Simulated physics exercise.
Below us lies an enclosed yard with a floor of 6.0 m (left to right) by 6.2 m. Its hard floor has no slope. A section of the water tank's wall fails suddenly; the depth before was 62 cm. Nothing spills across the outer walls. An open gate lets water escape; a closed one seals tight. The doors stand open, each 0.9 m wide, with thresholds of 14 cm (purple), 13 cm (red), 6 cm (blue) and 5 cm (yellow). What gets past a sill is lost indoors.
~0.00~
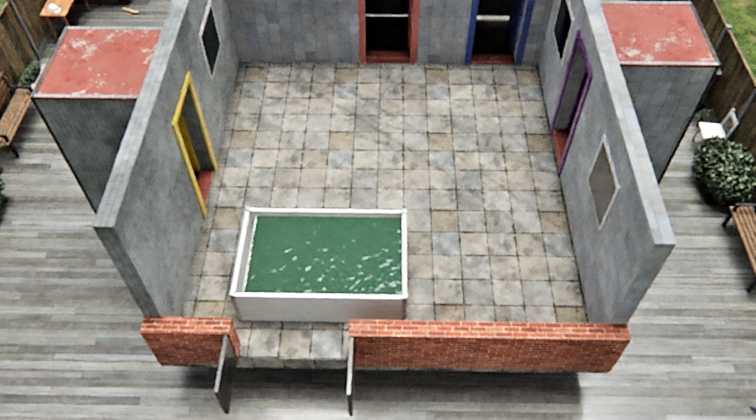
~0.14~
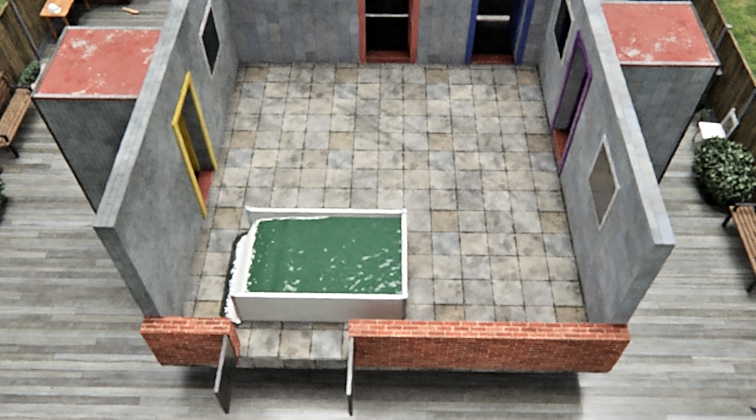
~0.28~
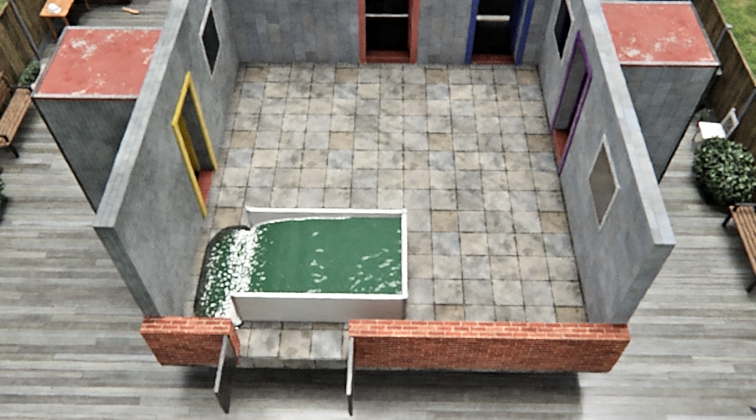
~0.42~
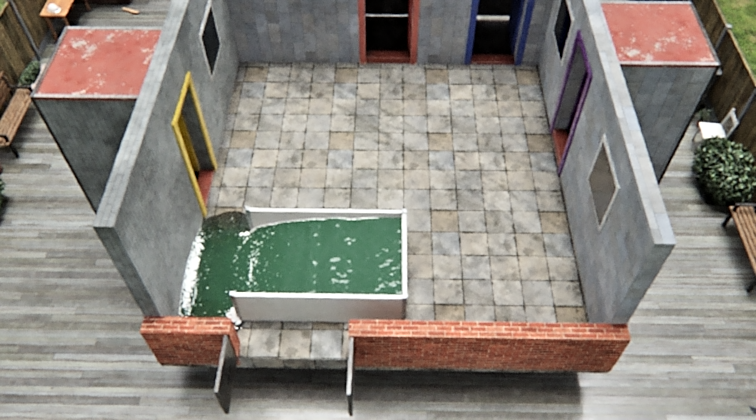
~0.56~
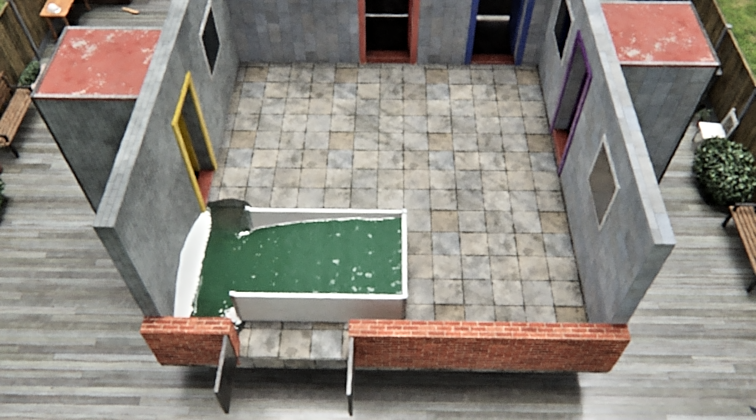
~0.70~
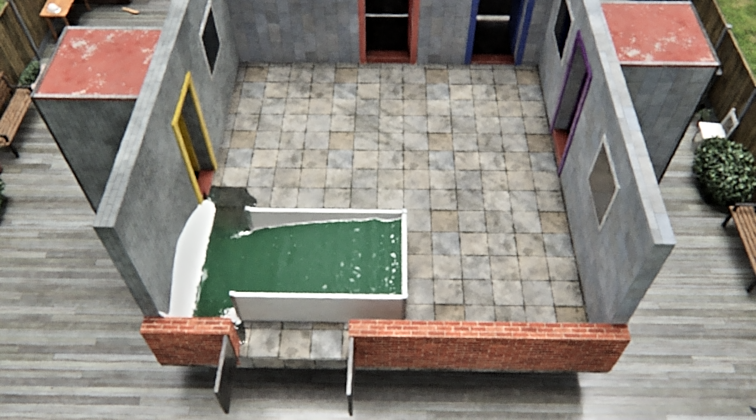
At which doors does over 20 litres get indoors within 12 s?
Within that time: At the purple door it does not reach the limit; at the red door it stays under the limit; at the blue door it keeps below the limit; at the yellow door it goes over the limit.
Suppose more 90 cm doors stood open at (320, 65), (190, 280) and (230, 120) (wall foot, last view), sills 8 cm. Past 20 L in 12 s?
In that order: Under, above, under.
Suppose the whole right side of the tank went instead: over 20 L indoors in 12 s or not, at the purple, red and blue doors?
Against that limit: Purple under, red not over, blue past it.
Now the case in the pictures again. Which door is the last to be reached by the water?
The purple one.
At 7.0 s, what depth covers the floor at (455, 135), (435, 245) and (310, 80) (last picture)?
In that order: 3, 0 and 7 cm.
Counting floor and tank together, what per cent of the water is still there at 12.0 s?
Some 82 per cent remains.
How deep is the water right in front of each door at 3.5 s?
In cm: Purple 0, red 9, blue 0, yellow 10.
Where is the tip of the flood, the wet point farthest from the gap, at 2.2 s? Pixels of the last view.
Around (238, 71).
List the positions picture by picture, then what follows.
Still water, 62 cm deep, in the water tank at (323, 254), in the first picture.
The front is at a hidden place, 0.8 m from the gap at (248, 269); 0.3 m2 of floor is under water; 62 cm left at the back of the water tank, in the second picture.
Water pours out at (248, 269) and has run 1.0 m, to a hidden place; typically 10 cm deep outside, 62 cm at the water tank's back, in the third picture.
The front is at a hidden place, 1.4 m from the gap at (248, 270); 1.8 m2 of floor is under water; 62 cm left at the back of the water tank, in the fourth picture.
Water pours out at (248, 270) and has run 1.6 m, to (207, 208); typically 14 cm deep outside, 62 cm at the water tank's back, in the fifth picture.
Water pours out at (248, 270) and has run 1.9 m, to (211, 191); typically 17 cm deep outside, 56 cm at the water tank's back, in the sixth picture.
After 1.4 s water covers 15 % of the floor and is deepest (52 cm) near (179, 330); purple door not reached, red door not reached, blue door not reached, yellow door 12 cm at the sill, 4 L in.
After 2.2 s water covers 30 % of the floor and is deepest (43 cm) near (177, 341); purple door not reached, red door not reached, blue door not reached, yellow door 13 cm at the sill, 24 L in.
After 3.5 s water covers 50 % of the floor and is deepest (22 cm) near (226, 278); purple door not reached, red door 9 cm at the sill, 0 L in, blue door not reached, yellow door 10 cm at the sill, 55 L in.
After 7.0 s water covers 70 % of the floor and is deepest (18 cm) near (177, 341); purple door 7 cm at the sill, 0 L in, red door 6 cm at the sill, 0 L in, blue door 4 cm at the sill, 0 L in, yellow door 7 cm at the sill, 73 L in.
After 12.0 s water covers 95 % of the floor and is deepest (8 cm) near (463, 346); purple door 5 cm at the sill, 0 L in, red door 4 cm at the sill, 0 L in, blue door 7 cm at the sill, 7 L in, yellow door 4 cm at the sill, 77 L in.
